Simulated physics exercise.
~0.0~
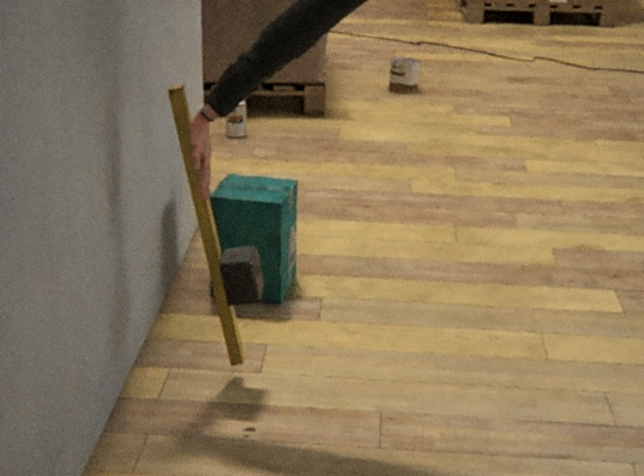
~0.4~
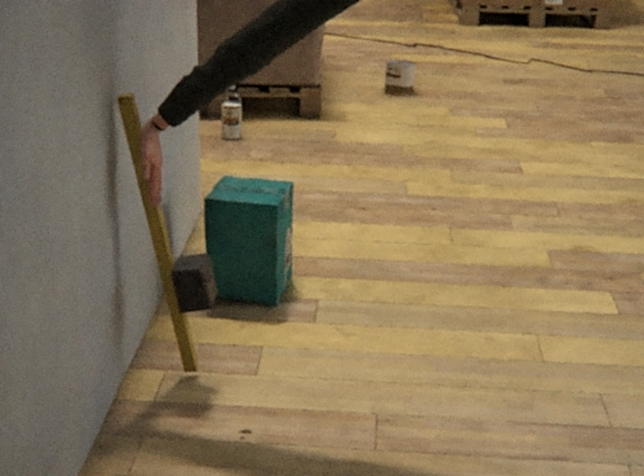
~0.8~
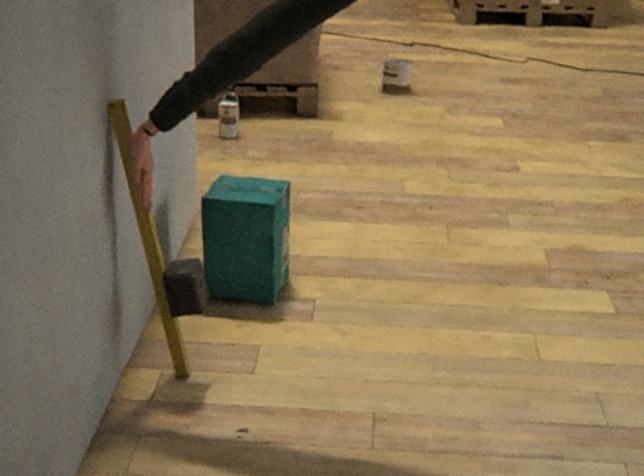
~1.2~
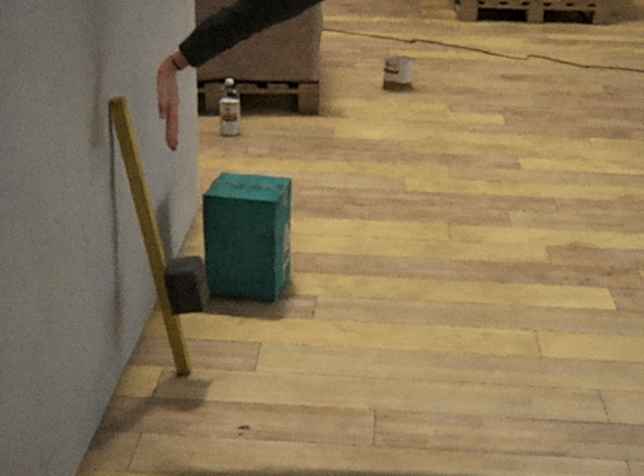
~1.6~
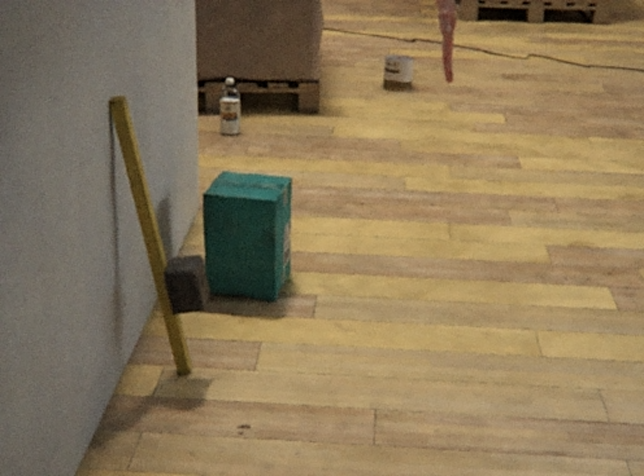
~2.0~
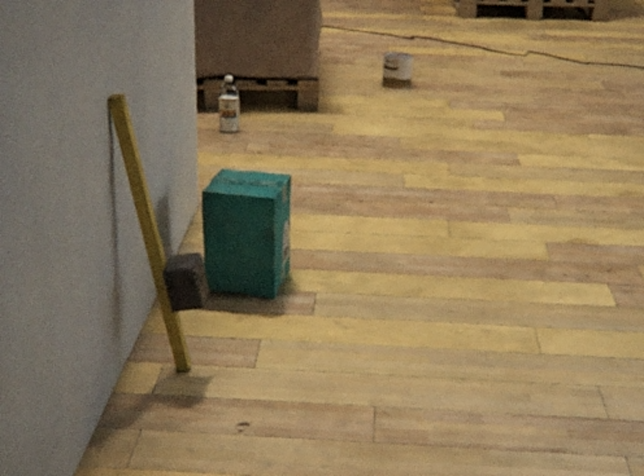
In the video, a hand moves a yellow pole to the left, leaning it against a bare wall beside a turquoise box, then lets go and withdraws to the right. The pole stays leaning in place, and the box remains still on the wooden floor.
